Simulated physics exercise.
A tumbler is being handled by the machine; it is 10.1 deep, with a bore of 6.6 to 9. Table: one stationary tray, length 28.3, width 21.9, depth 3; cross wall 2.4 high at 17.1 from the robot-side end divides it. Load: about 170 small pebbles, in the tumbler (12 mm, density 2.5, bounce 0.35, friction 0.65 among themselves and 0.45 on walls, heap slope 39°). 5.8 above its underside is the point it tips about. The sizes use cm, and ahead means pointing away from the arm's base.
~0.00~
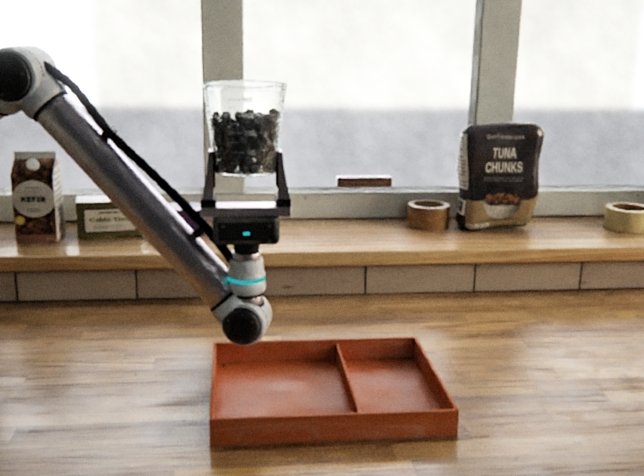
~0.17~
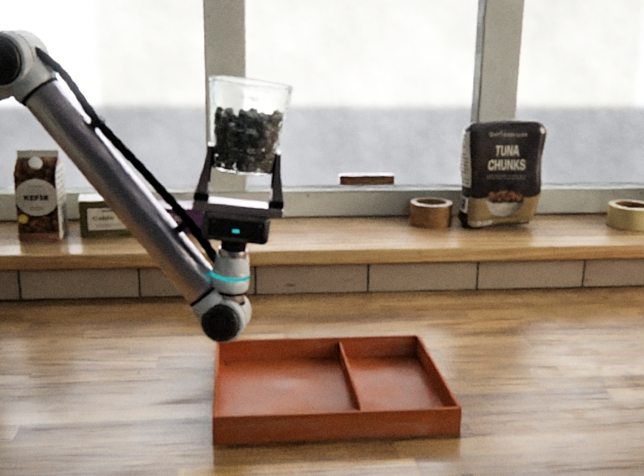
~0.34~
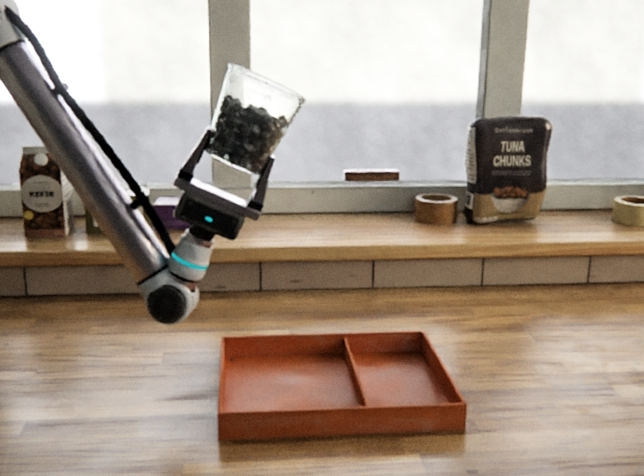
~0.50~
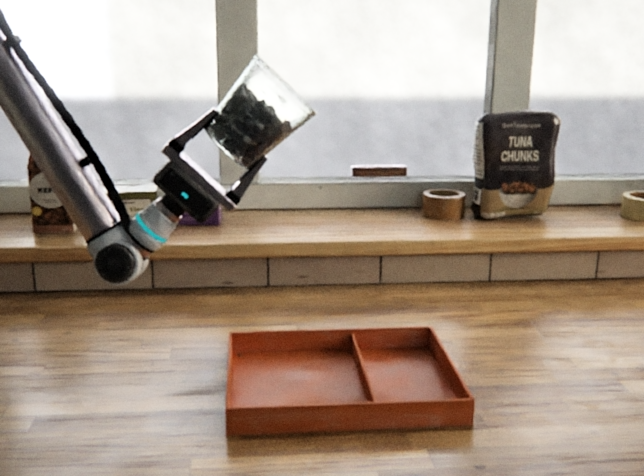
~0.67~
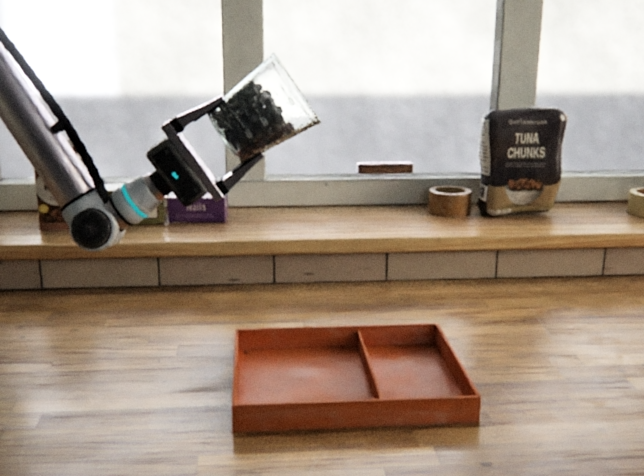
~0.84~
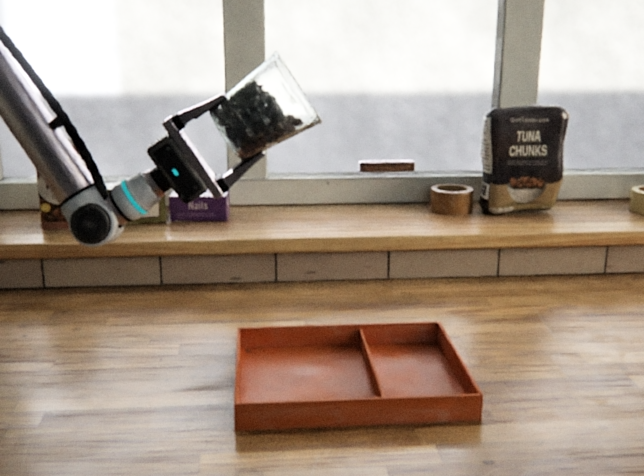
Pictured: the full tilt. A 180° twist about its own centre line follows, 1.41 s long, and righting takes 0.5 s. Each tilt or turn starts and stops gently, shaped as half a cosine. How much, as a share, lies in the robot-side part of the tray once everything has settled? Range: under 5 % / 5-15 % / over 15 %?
Less than 5 %.
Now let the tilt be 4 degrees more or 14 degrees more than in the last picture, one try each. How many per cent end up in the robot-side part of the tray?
Some 0 and 0 per cent.
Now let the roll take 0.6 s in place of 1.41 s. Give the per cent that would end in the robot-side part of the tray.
It would then come to about 0 per cent.
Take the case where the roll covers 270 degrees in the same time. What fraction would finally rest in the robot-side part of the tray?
Then about 0 per cent.
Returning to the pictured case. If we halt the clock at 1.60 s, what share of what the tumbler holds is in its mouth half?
Near 35 percent is in the half by the mouth.
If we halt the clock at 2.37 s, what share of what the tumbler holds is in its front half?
About 45 percent, I'd say.
By 1.60 s, tipped 57°, highest piece 39 above the table; 169 in the tumbler.
By 2.37 s, tipped 50°, highest piece 38 above the table; 169 in the tumbler.
By 2.95 s, upright, highest piece 38 above the table; 169 in the tumbler.
By 3.65 s, upright, highest piece 38 above the table; 169 in the tumbler.
Final count, 169 in the tumbler. That is 0 % in the robot-side part of the tray.
